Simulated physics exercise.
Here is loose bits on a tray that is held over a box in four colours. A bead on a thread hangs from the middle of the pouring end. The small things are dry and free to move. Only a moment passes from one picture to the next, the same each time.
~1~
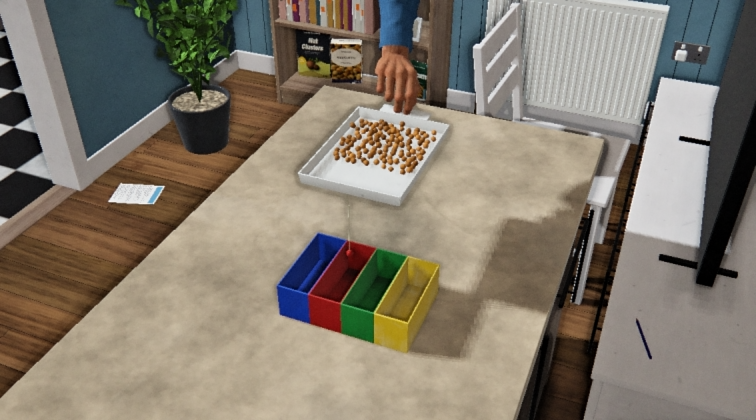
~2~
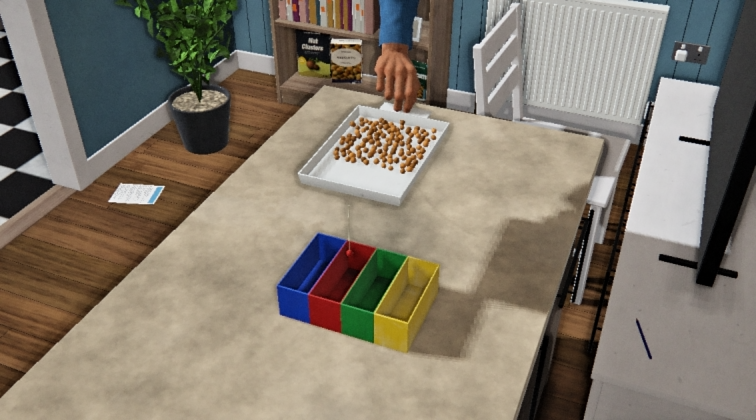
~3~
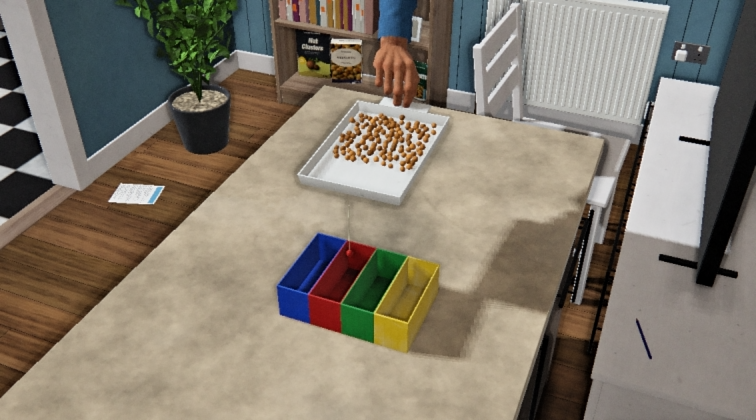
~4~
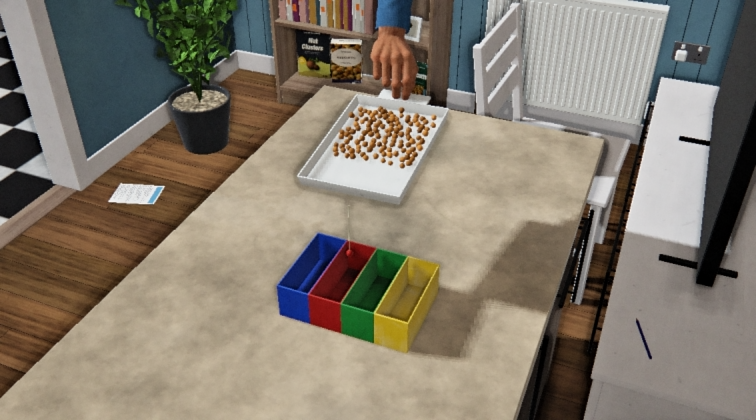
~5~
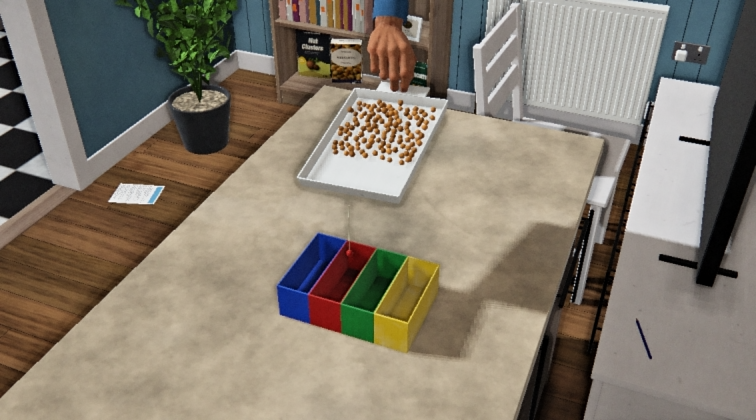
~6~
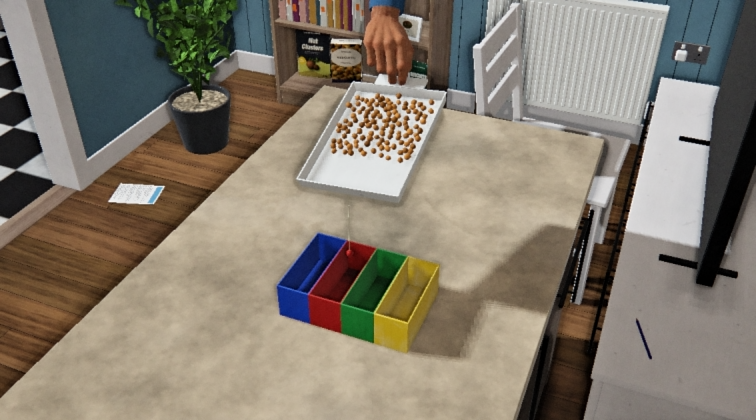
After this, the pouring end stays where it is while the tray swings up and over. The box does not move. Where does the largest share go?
It favours the blue compartment.
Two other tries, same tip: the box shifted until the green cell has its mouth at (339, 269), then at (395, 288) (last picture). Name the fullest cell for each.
At the first place the red cell, at the second the blue one.
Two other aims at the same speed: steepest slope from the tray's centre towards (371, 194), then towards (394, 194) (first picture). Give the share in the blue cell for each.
About 0 and 0 per cent.
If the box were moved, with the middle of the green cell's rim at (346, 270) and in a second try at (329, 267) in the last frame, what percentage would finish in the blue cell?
About 30 and 0 per cent.
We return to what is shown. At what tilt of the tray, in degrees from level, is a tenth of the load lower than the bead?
Roughly 105°.
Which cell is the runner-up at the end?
Next in line is that red cell.
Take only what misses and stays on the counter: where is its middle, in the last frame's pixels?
Around (262, 297).
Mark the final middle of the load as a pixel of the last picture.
Near (308, 296).
Soon after the last picture, tray tipped steeply; nearly all on the tray; a stray few in the blue cell; a stray few falling or outside the box.
A little later, tray tipped past a quarter turn; most on the tray; a stray few in the red cell; a stray few in the blue cell; a small part falling or outside the box.
Later still, tray tipped past a quarter turn; about half in the blue cell; about a quarter in the red cell; about a quarter falling or outside the box.
At rest, tray tipped past a quarter turn; about half in the blue cell; about a quarter in the red cell; none in the yellow cell; none in the green cell; about a quarter outside the box.
